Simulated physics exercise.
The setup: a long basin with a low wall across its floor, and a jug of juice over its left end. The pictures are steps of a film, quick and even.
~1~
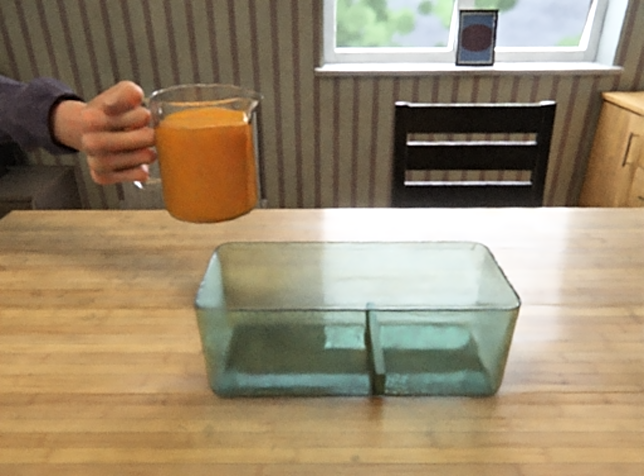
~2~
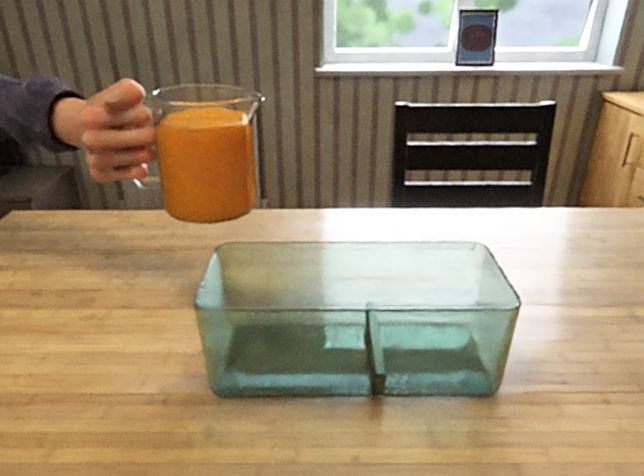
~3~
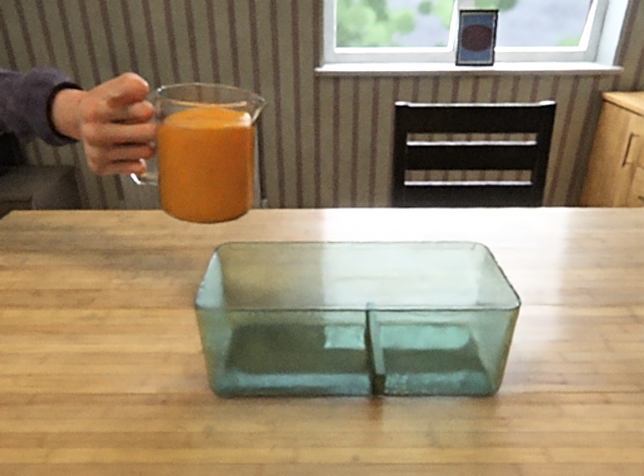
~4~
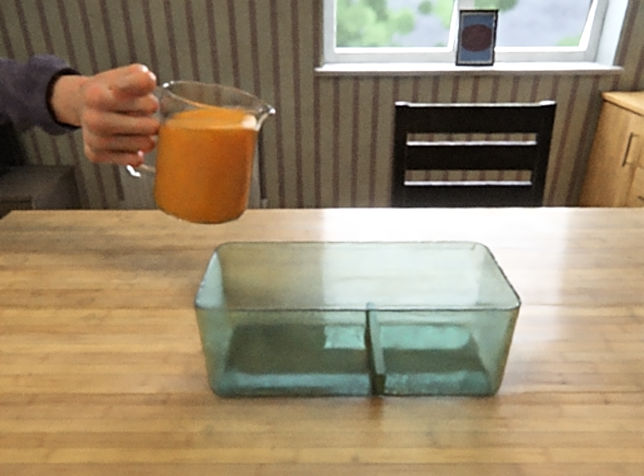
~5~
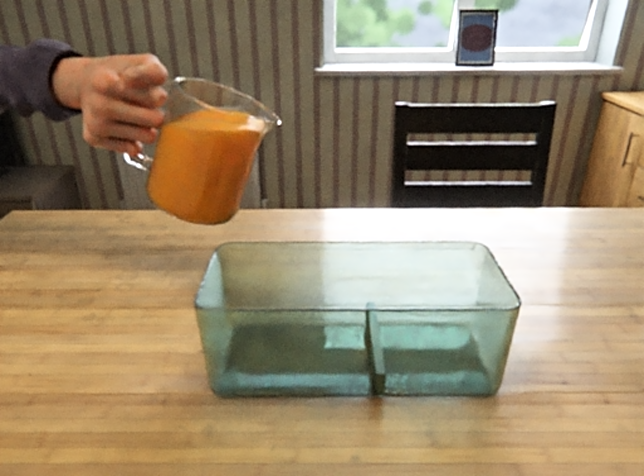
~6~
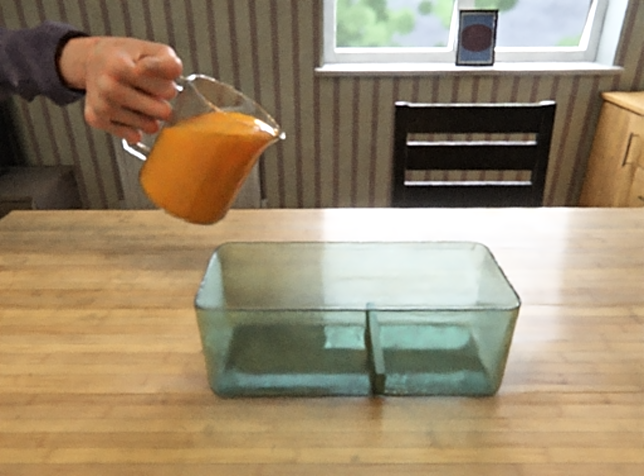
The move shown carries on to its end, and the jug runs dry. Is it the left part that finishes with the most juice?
Yes.
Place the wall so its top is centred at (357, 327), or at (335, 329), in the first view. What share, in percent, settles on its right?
About 5 and 60 per cent.
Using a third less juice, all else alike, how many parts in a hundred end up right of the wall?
About 10 in a hundred.
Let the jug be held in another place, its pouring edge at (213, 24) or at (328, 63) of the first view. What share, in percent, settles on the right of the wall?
Roughly 15 percent on the first try and 85 percent on the second.
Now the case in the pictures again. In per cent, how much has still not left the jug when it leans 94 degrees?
Still holding around 65 %, give or take.
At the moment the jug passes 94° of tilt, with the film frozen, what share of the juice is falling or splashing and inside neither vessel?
Estimate: 25 per cent, roughly.
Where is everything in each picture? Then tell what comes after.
In the first picture, it leans 0°; its right rim is at (262, 95); the juice meets the walls at (160, 118) and (249, 117); the long basin's rim runs from (207, 274) to (503, 273); the wall's top is at (375, 335).
In the second picture, it leans 1°; its right rim is at (263, 97); the juice meets the walls at (161, 118) and (250, 118).
In the third picture, it leans 6°; its right rim is at (268, 102); the juice meets the walls at (163, 117) and (252, 119).
In the fourth picture, it leans 13°; its right rim is at (274, 110); the juice meets the walls at (166, 120) and (257, 121).
In the fifth picture, it leans 22°; its right rim is at (280, 122); the juice meets the walls at (164, 131) and (265, 123).
In the sixth picture, it leans 32°; its right rim is at (285, 136); the juice meets the walls at (157, 145) and (278, 128).
A moment on, the tilt is 94° and 67 per cent is still to pour, 9 is left of the wall and 0 right of it.
Next, the tilt is 108° and 18 per cent is still to pour, 60 is left of the wall and 2 right of it.
Then the tilt is 108° and 3 per cent is still to pour, 82 is left of the wall and 6 right of it.
Later the tilt is 108° and 0 per cent is still to pour, 87 is left of the wall and 9 right of it.
At rest 87 per cent lies left of the wall, 9 right of it and 4 outside.
